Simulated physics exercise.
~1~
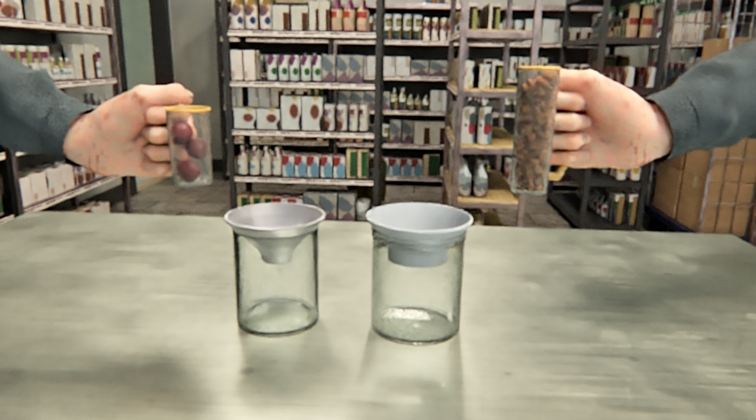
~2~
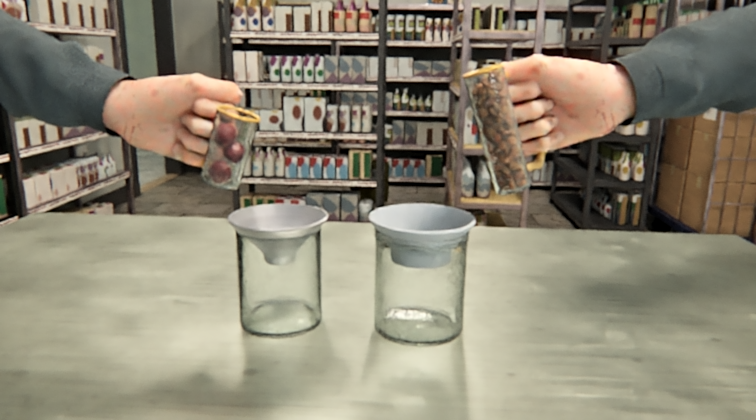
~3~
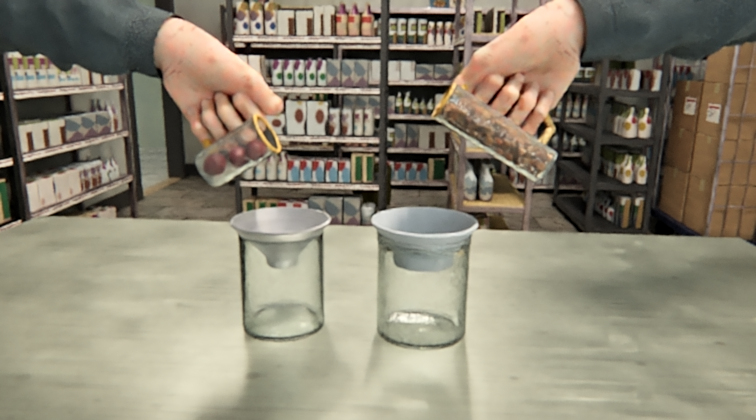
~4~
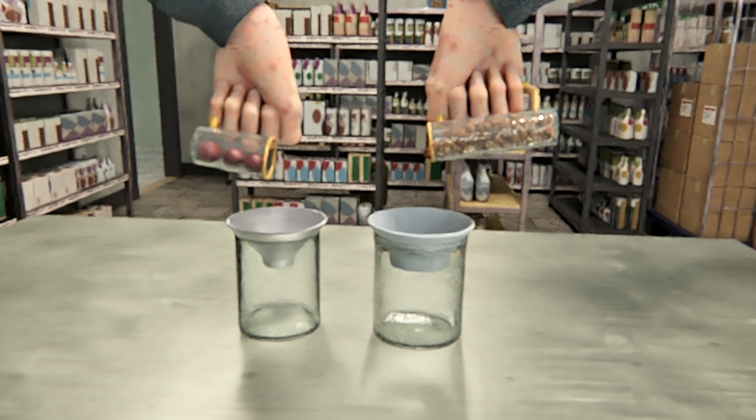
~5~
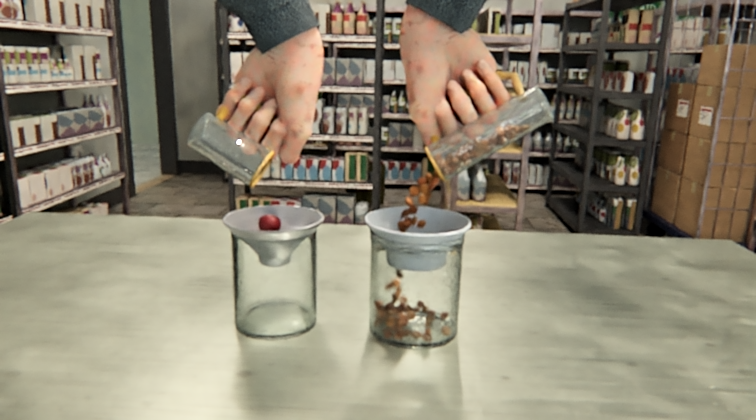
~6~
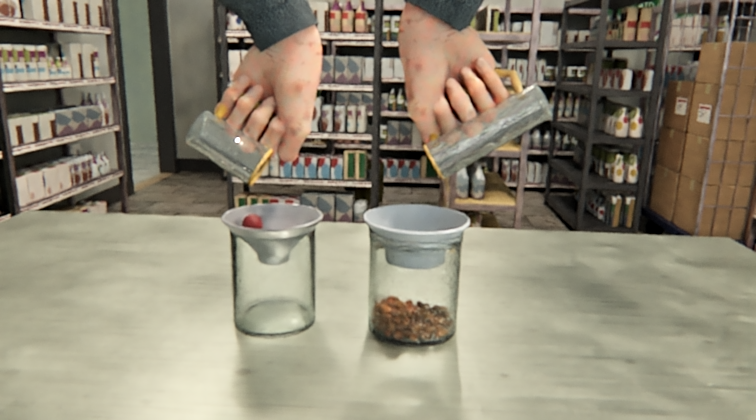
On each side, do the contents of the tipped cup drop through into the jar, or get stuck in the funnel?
On the left the red balls get stuck in the funnel and the jar below stays empty. On the right the small brown pieces all drop through and settle at the bottom of the jar.
